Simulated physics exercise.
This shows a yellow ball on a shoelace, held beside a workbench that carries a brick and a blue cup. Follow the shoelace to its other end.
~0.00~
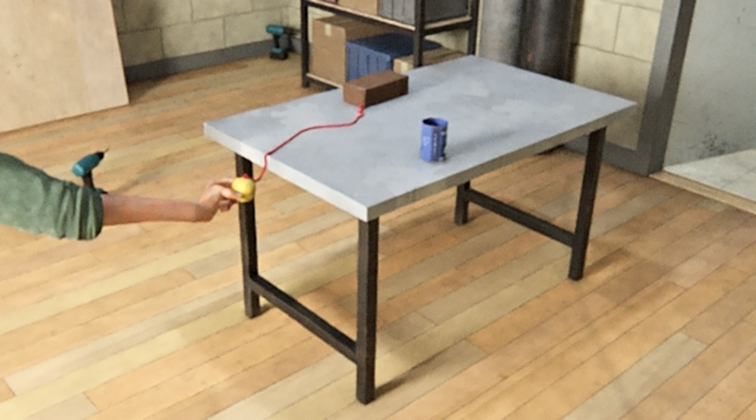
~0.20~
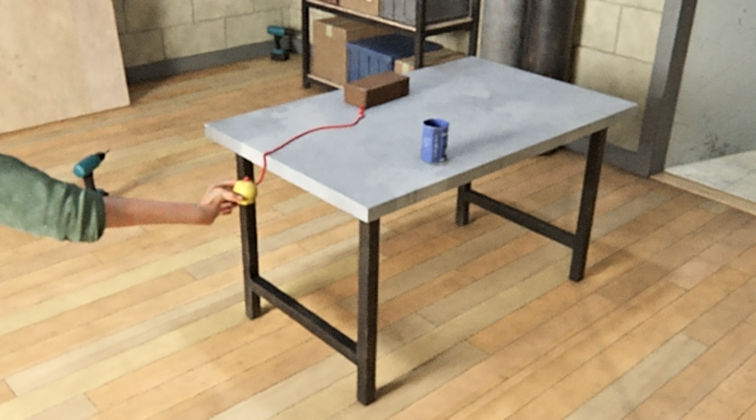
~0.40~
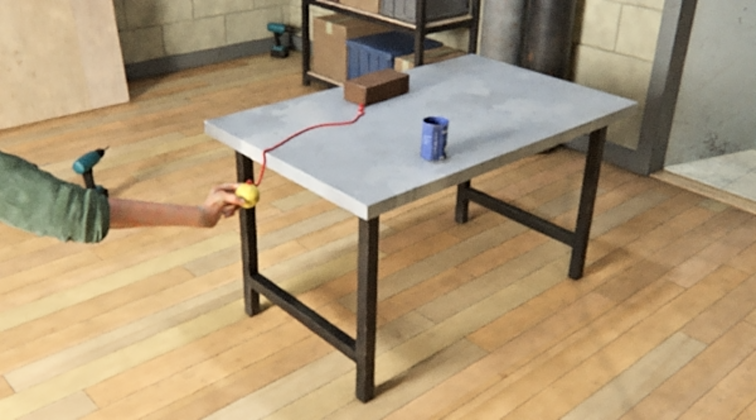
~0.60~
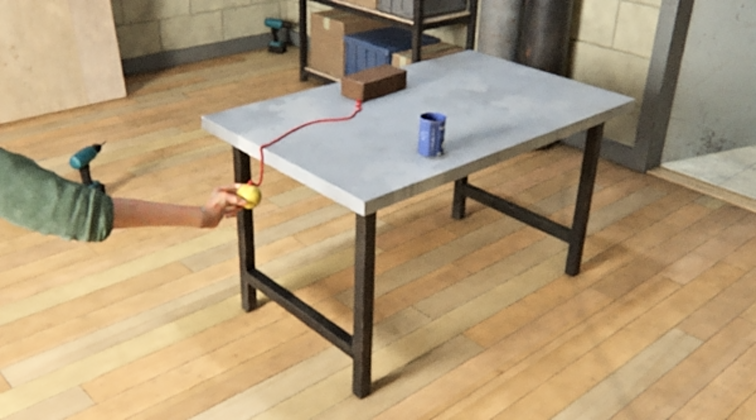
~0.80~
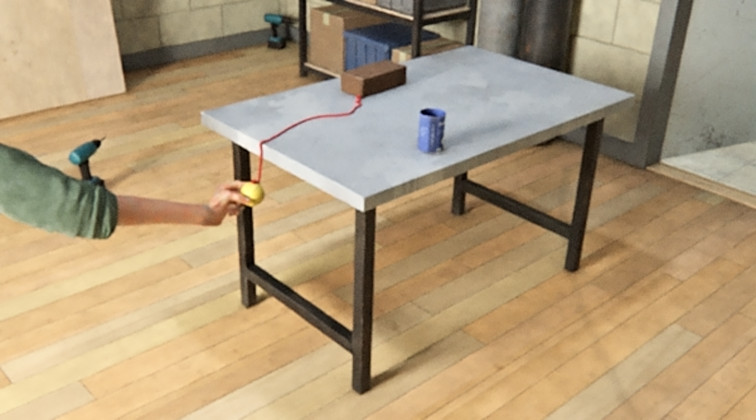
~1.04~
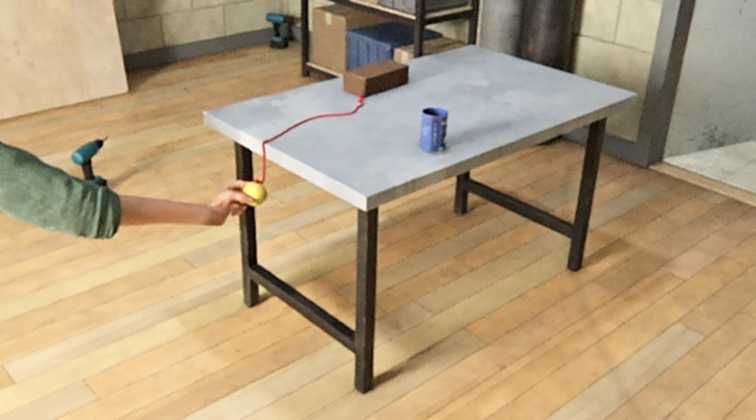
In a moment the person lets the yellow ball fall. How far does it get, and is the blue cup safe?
The yellow ball stays suspended; the blue cup stays put.
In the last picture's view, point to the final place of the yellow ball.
About (257, 219).
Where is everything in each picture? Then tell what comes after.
In the first frame, yellow ball (244, 190); brick (376, 79); blue cup (435, 122).
In the second frame, yellow ball (246, 193).
In the third frame, yellow ball (248, 196).
In the fourth frame, yellow ball (250, 196); shoelace through (351, 118) (299, 127).
In the fifth frame, yellow ball (253, 194); shoelace through (350, 113) (299, 123).
In the sixth frame, yellow ball (255, 194); brick (377, 68); blue cup (435, 112); shoelace tied to the brick, with little slack.
After 1.80 s, ball below the edge near (255, 220); brick unmoved; cup unmoved.
After 2.86 s, ball below the edge near (241, 224); brick unmoved; cup unmoved.
At rest, ball below the edge near (257, 219); brick unmoved; cup unmoved. The yellow ball swings from the edge and the blue cup stays on top.
